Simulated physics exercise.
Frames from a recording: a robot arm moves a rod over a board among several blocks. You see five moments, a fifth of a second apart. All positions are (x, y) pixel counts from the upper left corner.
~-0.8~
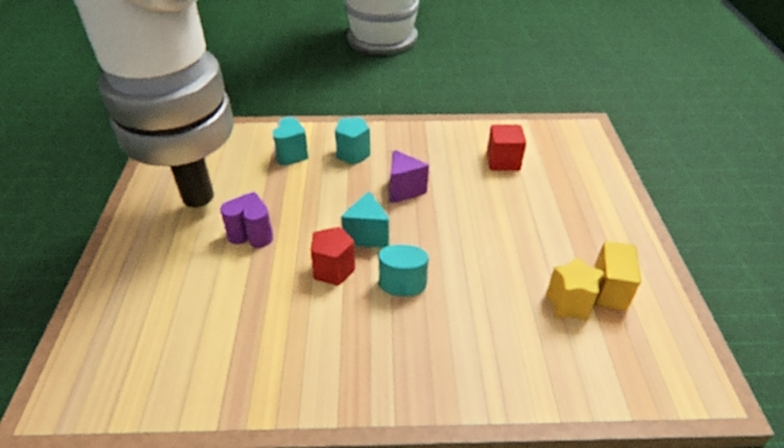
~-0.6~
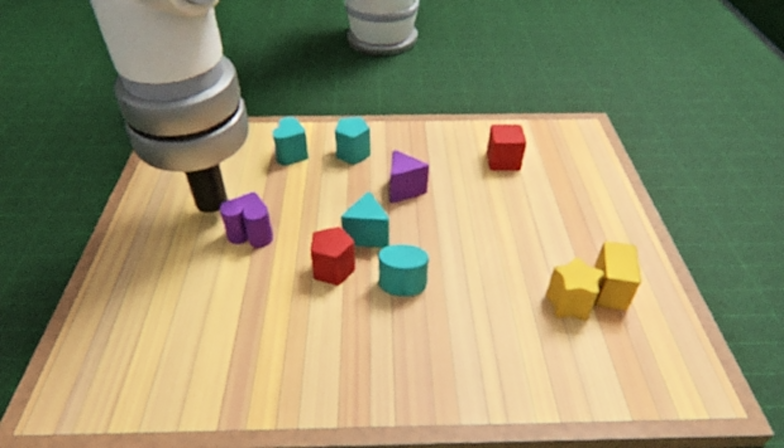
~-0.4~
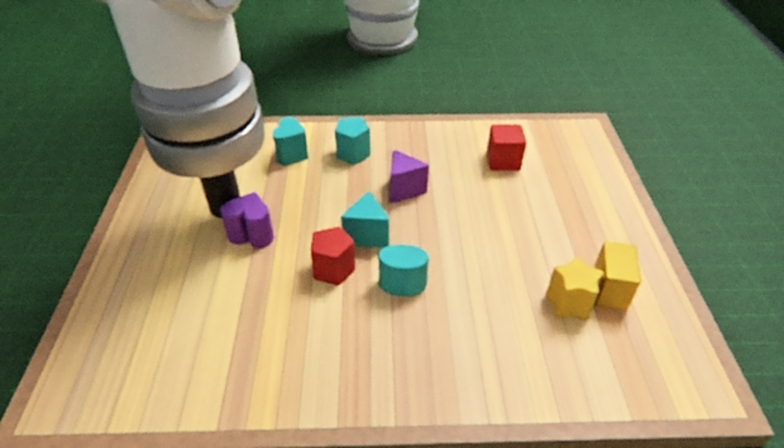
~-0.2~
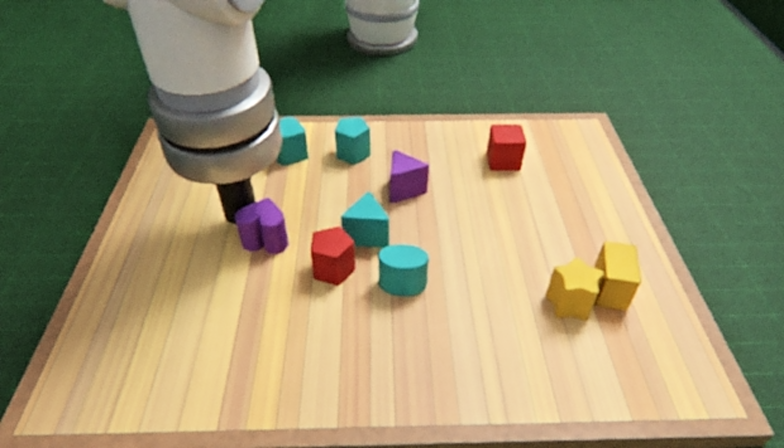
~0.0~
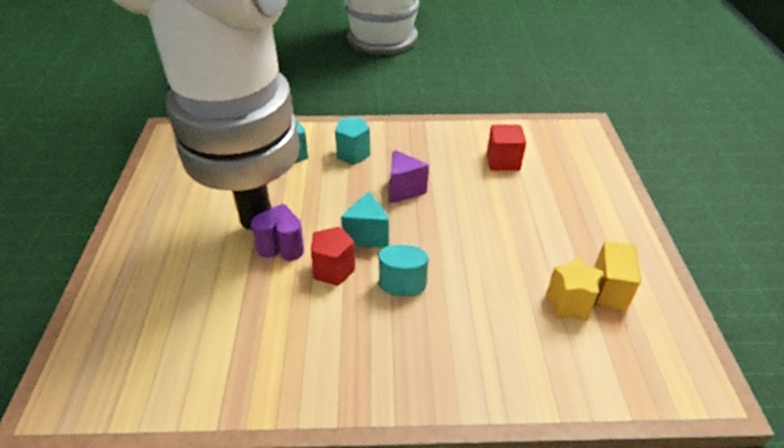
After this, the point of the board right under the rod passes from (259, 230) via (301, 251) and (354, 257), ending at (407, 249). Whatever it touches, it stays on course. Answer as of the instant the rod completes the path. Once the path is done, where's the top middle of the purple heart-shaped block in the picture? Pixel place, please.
Top centre: (412, 247).
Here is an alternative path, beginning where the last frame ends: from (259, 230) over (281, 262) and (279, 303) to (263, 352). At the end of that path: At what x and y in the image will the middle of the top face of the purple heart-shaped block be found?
When the path ends, it will be at (318, 239).
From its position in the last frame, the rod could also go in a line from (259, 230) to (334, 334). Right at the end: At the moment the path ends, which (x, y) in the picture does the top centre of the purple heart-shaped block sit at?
I'd guess (327, 240).
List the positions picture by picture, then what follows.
The first picture shows tip of the rod at (198, 197), middles of tops, purple heart-shaped block at (245, 206), red pentagonal block at (331, 241), turquoise three-sided block at (366, 208), turquoise elliptical block at (404, 255).
The second picture shows rod at (212, 202), nothing pushed.
The third picture shows rod at (226, 208), nothing pushed.
The fourth picture shows rod at (241, 213), purple heart-shaped block at (261, 212).
The fifth picture shows rod at (257, 219), purple heart-shaped block at (277, 218), red pentagonal block at (331, 241), turquoise three-sided block at (366, 208), turquoise elliptical block at (404, 255).
On the path given first. One third of the way, rod at (300, 239); purple heart-shaped block at (328, 235), turned 25° anticlockwise; red pentagonal block at (363, 253), turned 40° clockwise; turquoise elliptical block at (408, 257), turned 15° anticlockwise.
Two thirds of the way, rod at (354, 246); purple heart-shaped block at (384, 243), turned 15° anticlockwise; red pentagonal block at (392, 271), turned 110° clockwise; turquoise elliptical block at (430, 270), turned 90° anticlockwise.
At the end, rod at (408, 237); purple heart-shaped block at (412, 247), turned 15° clockwise; red pentagonal block at (397, 275), turned 130° clockwise; turquoise three-sided block at (375, 203), turned 20° anticlockwise; turquoise elliptical block at (444, 279), turned 105° anticlockwise.
